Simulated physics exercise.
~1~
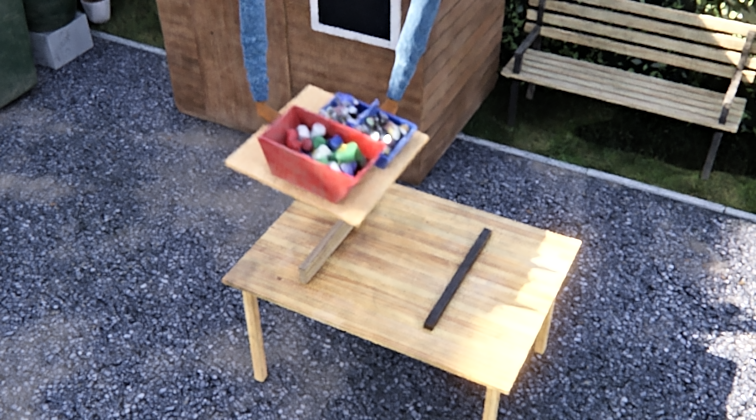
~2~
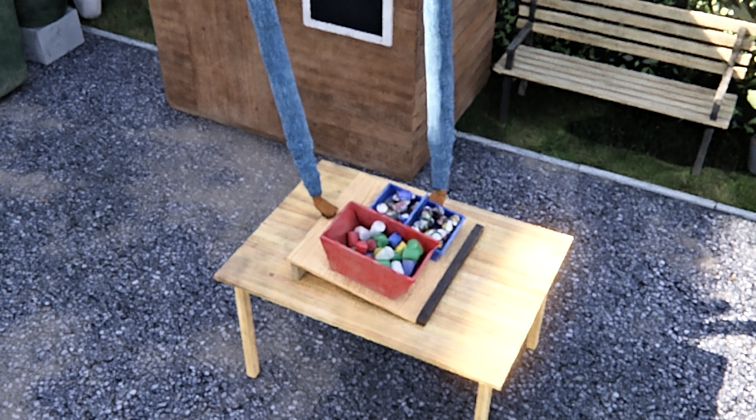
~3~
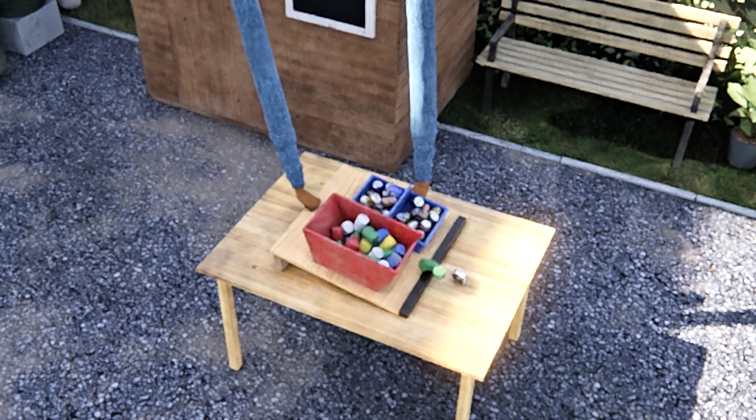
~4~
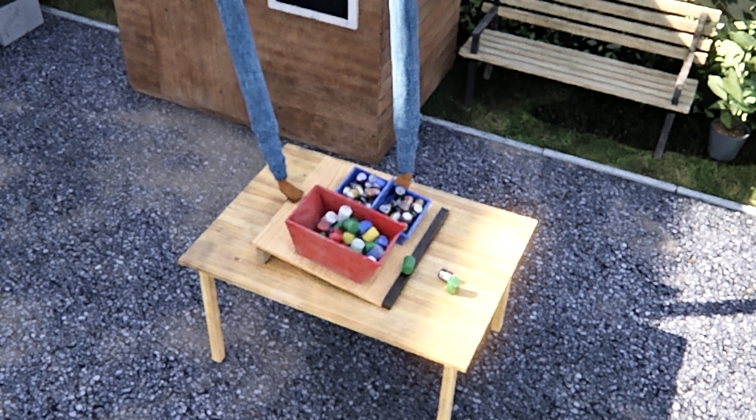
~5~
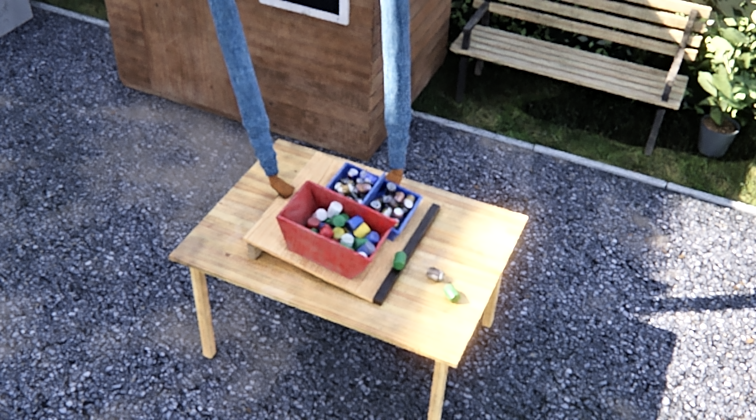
The footage shows two blue-sleeved arms bringing a board with a red tray of colourful jars and a blue divided tray of small cans down onto a wooden table against a dark batten; a few pieces spill past the batten and settle on the tabletop, while most stay in the trays.
